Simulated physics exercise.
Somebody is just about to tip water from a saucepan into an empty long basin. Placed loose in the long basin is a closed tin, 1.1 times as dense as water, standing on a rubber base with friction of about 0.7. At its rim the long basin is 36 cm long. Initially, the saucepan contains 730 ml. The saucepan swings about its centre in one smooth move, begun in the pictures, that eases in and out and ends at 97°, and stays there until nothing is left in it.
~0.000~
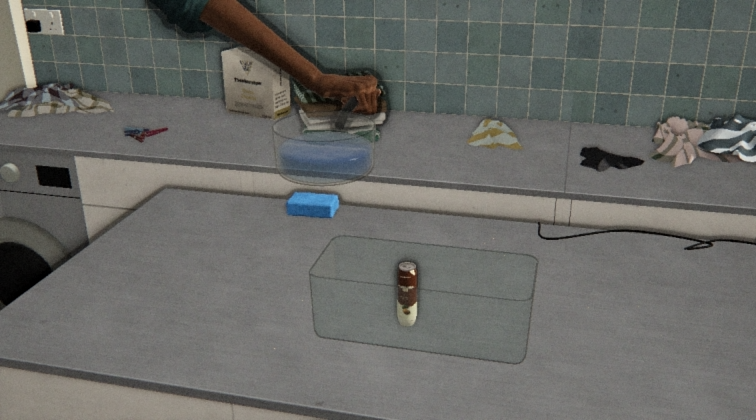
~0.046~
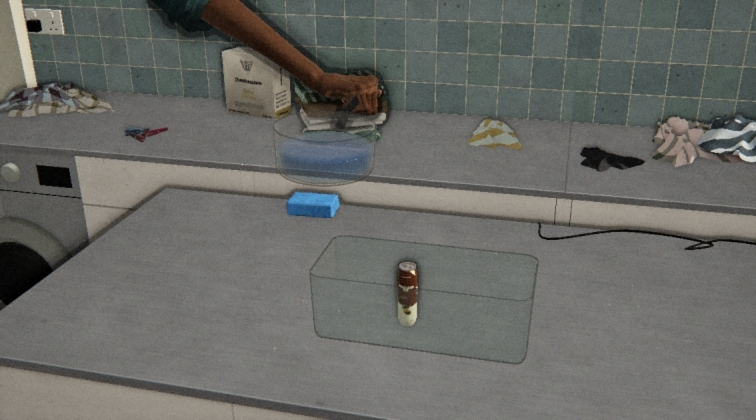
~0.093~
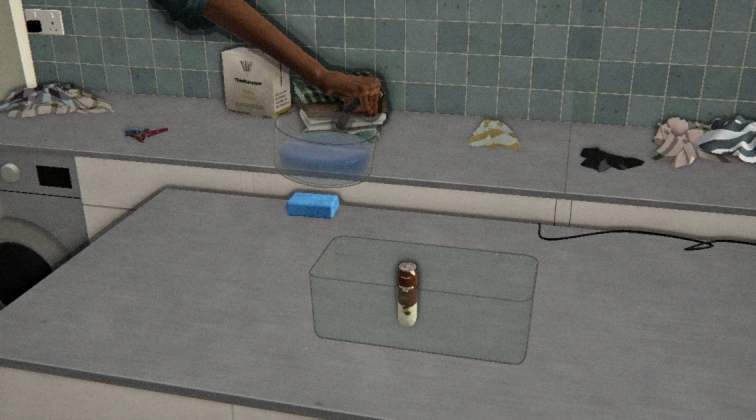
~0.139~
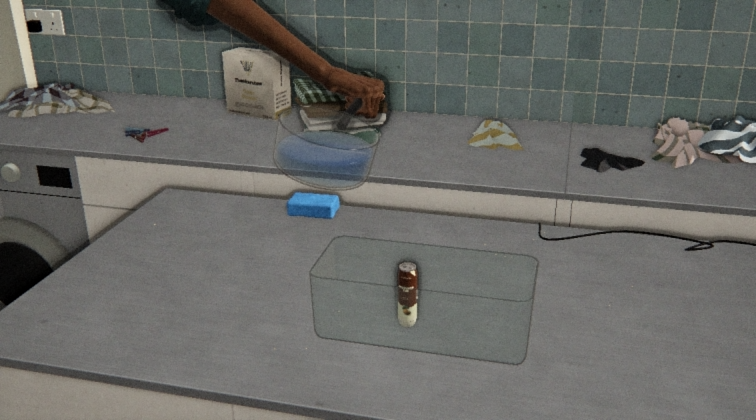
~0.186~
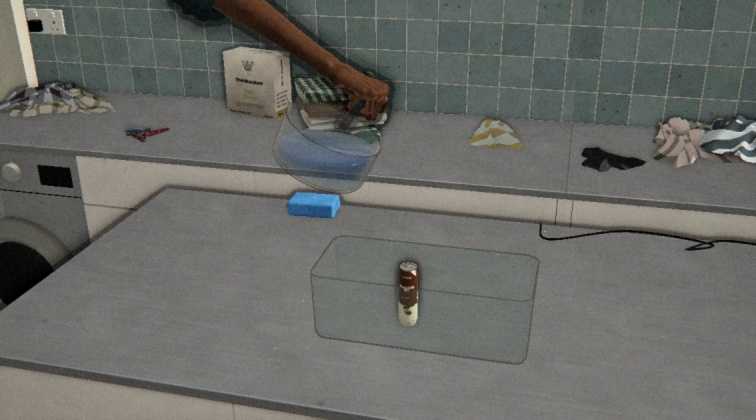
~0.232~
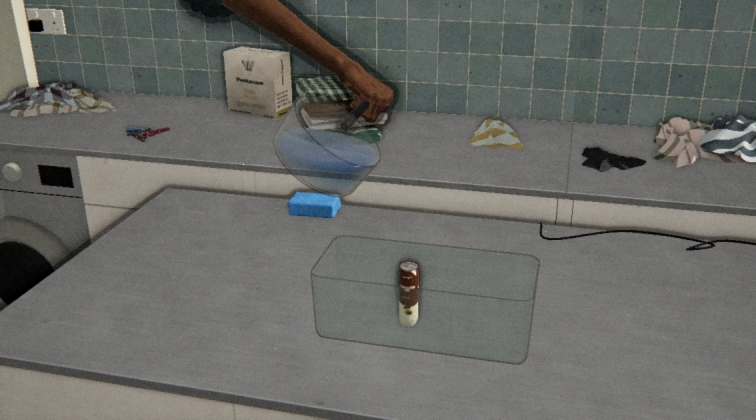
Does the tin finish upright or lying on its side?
It finishes lying on its side.
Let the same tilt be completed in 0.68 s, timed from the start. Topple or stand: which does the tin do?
Result: Tin still standing.
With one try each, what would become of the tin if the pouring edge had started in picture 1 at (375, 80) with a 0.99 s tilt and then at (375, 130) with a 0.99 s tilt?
First it remains upright; then it remains upright.
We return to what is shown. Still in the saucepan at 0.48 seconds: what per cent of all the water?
Roughly 28 per cent.
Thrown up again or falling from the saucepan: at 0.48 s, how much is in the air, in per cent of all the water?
I'd say close to 60 per cent.
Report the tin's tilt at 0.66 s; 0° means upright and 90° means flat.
Measured tilt, approx.: 0 degrees.
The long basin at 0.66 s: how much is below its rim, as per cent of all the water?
Some 80 per cent.
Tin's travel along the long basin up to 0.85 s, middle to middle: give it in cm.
Near 3 cm.
After 0.48 s the tilt is 93° and 28 per cent is still to pour; the tin stands where it began.
After 0.66 s the tilt is 97° and 11 per cent is still to pour; the tin stands where it began.
After 0.85 s the tilt is 97° and 3 per cent is still to pour; the tin leans 20°.
After 1.05 s the tilt is 97° and 1 per cent is still to pour; the tin lies on its side.
In the end the tin lies on its side.
